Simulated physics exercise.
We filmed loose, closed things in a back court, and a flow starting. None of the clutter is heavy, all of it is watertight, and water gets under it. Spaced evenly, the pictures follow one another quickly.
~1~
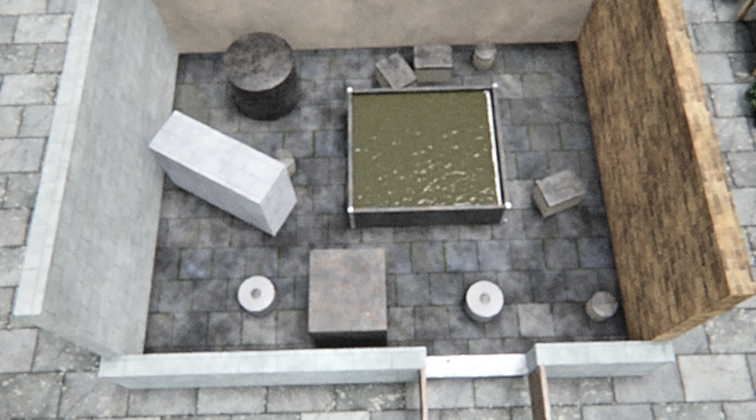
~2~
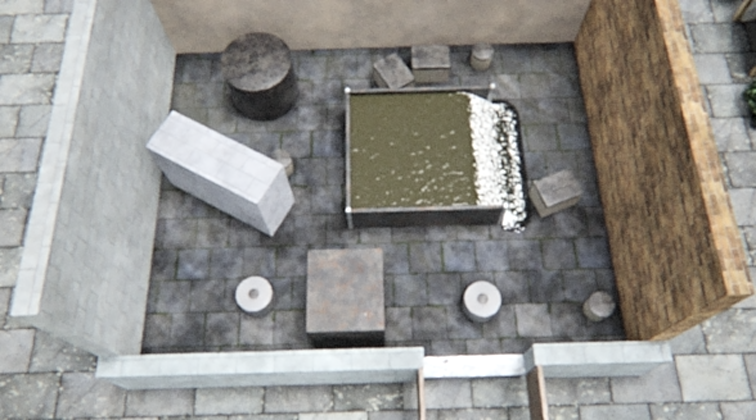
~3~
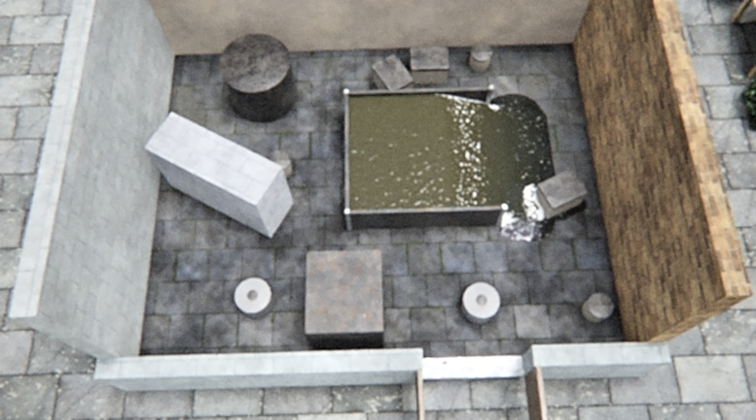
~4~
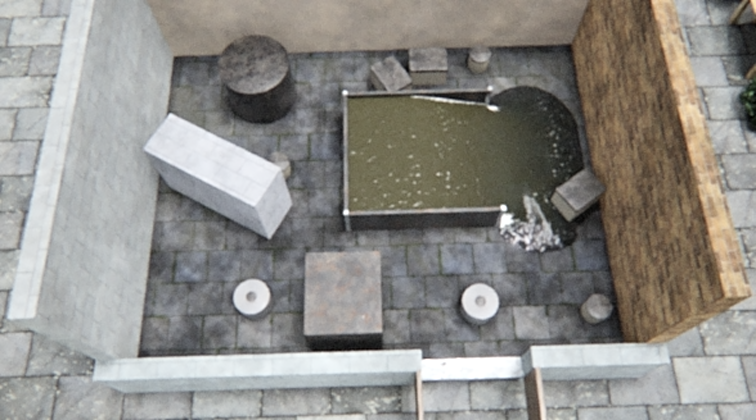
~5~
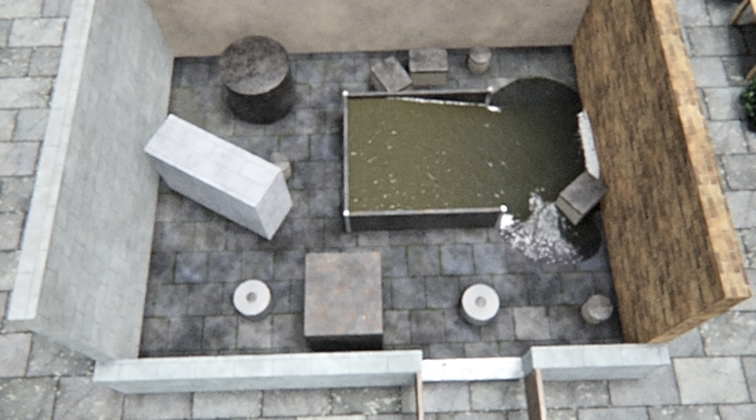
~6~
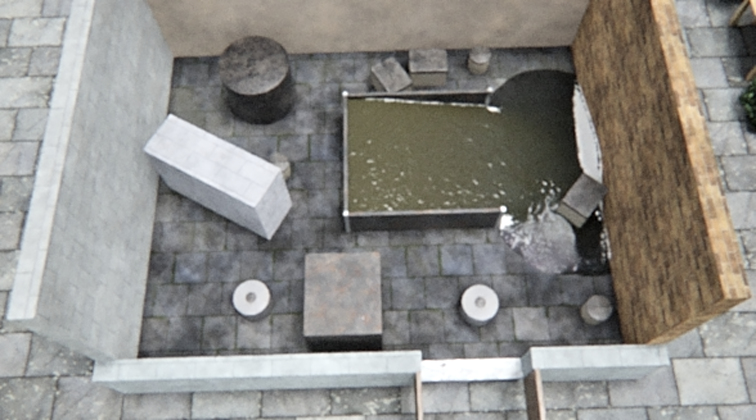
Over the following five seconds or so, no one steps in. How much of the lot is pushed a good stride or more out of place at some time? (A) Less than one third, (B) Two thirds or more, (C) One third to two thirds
B, two thirds or more.
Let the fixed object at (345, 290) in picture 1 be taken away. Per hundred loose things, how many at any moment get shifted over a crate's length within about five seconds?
Around 90 in a hundred.
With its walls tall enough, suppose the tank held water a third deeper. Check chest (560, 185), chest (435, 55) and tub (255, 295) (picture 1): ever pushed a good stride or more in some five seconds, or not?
The first reached the mark, the second reached the mark, the third stopped before it.
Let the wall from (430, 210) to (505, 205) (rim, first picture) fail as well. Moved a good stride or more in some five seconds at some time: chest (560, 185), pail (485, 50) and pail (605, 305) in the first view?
Taking them in order, displaced that much, less than that, displaced that much.
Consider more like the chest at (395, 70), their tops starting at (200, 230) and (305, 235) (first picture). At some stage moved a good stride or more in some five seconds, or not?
Sequence: Scarcely shifts; scarcely shifts.
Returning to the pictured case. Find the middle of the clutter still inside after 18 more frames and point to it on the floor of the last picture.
Around (362, 201).
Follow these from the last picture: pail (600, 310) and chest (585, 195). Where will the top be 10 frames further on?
My guess is around (534, 335) and around (586, 324).
A moment on, 1 of 8 are well off their spots; 1 afloat.
Next, 2 of 8 are well off their spots; 2 afloat.
Later, 6 of 8 are well off their spots; 4 afloat.
In the end, 6 of 8 are well off their spots, and 6 have been at some point; 5 afloat.
